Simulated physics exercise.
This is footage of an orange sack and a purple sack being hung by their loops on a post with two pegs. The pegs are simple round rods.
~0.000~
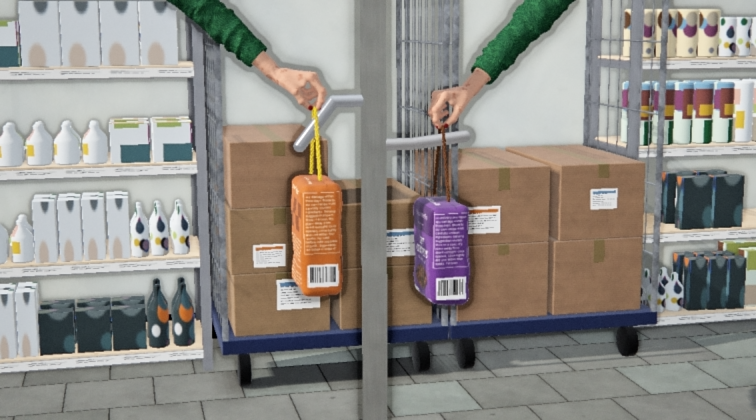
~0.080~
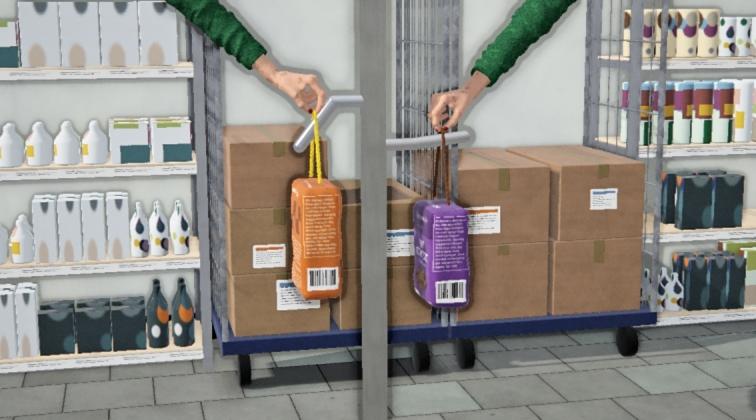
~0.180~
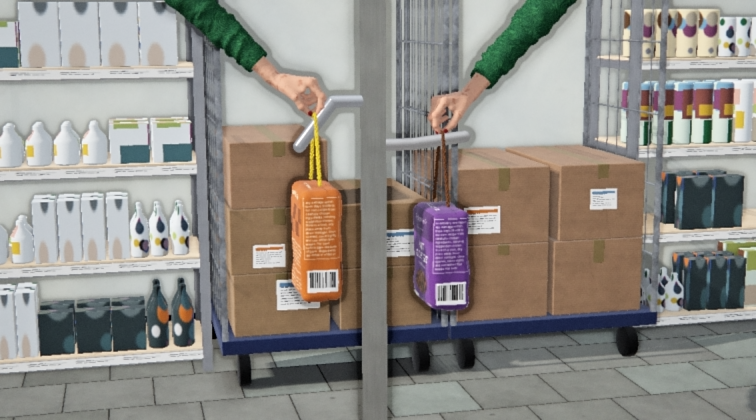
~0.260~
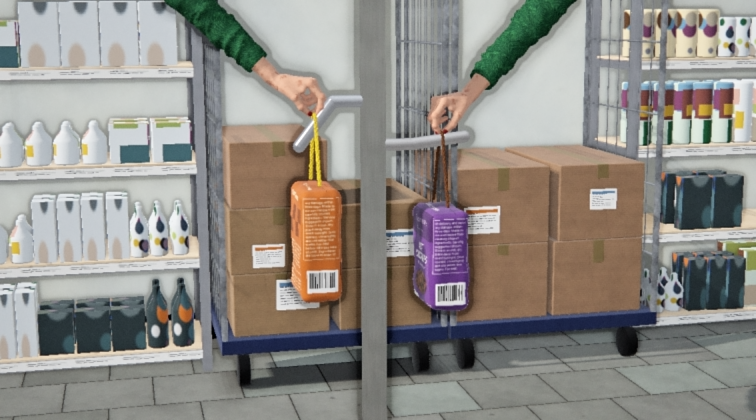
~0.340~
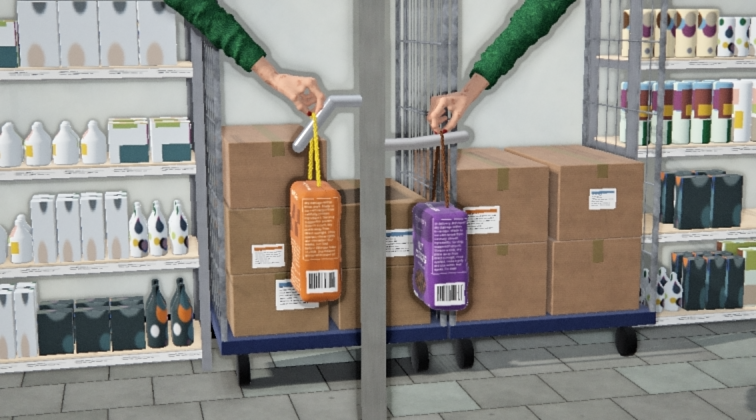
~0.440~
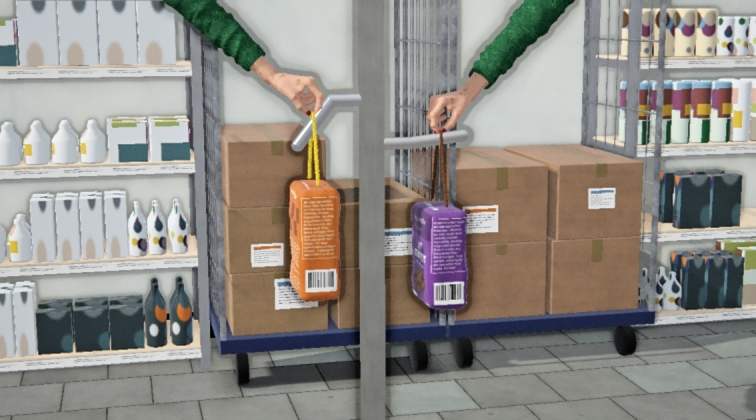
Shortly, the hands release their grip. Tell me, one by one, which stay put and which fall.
The orange sack falls. The purple sack stays put.
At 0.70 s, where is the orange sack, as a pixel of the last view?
At that moment it is close to (316, 317).
Around 0.70 s, orange sack falling near (316, 317); purple sack hanging from its loop near (438, 255).
Around 0.92 s, orange sack on the floor; purple sack hanging from its loop near (439, 256).
Finally, orange sack on the floor; purple sack hanging from its loop near (439, 255). The orange sack slips off its peg and the purple sack holds on.
